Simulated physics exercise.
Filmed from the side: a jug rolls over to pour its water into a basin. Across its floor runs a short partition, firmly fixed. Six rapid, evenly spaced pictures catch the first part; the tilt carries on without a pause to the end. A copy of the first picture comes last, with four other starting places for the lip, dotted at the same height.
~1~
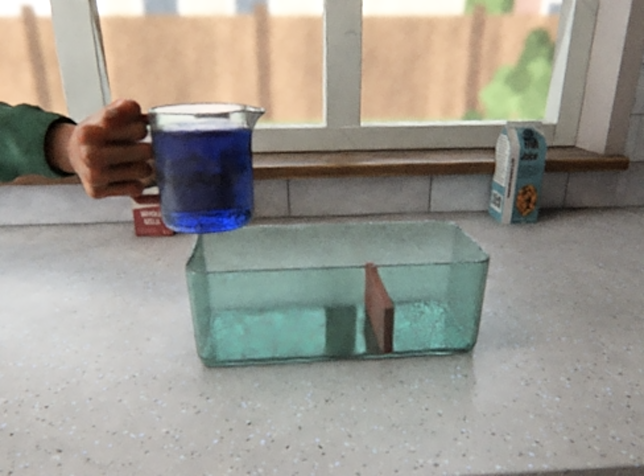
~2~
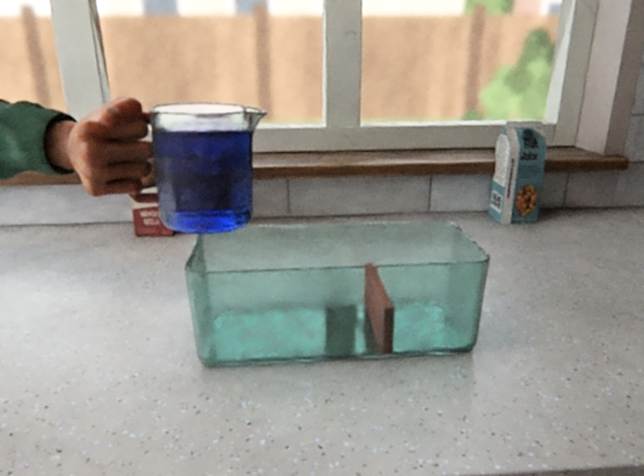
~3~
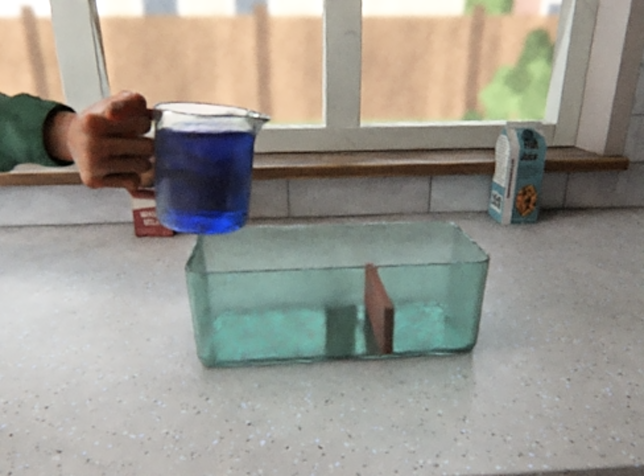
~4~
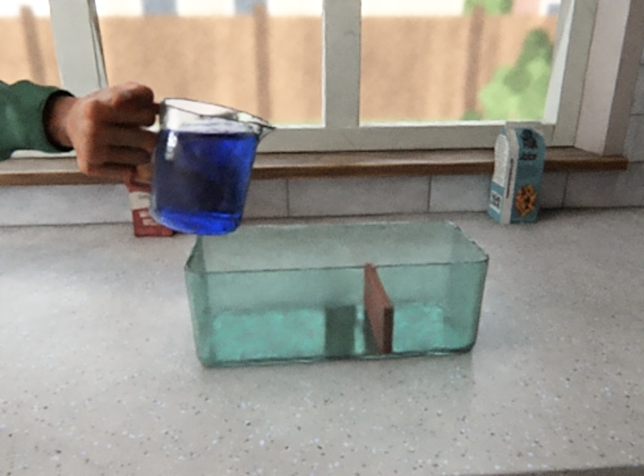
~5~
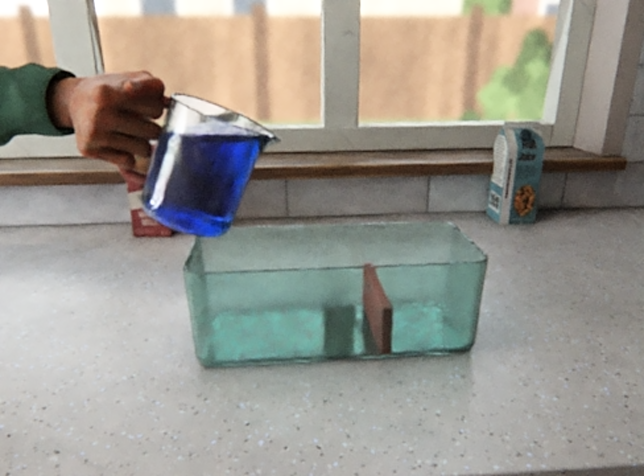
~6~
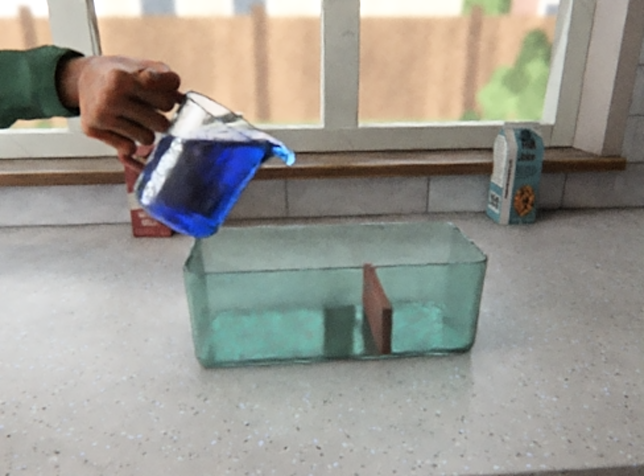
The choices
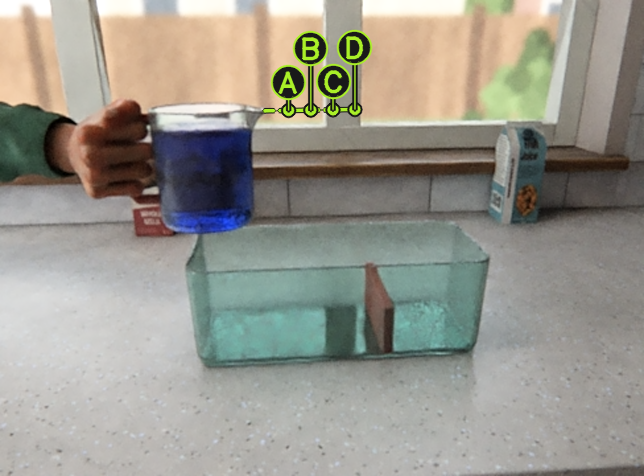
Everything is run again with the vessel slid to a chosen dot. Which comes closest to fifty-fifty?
Place C.
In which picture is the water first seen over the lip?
Picture 6.
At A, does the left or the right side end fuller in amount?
The left side.
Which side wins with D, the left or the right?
The right one.
In lime, A at (288, 110); B at (310, 110); C at (333, 109); D at (354, 109).
With A, about 96 % ends left of the wall and 2 % right of it.
With B, about 84 % ends left of the wall and 15 % right of it.
With C, about 47 % ends left of the wall and 53 % right of it.
With D, about 18 % ends left of the wall and 81 % right of it.
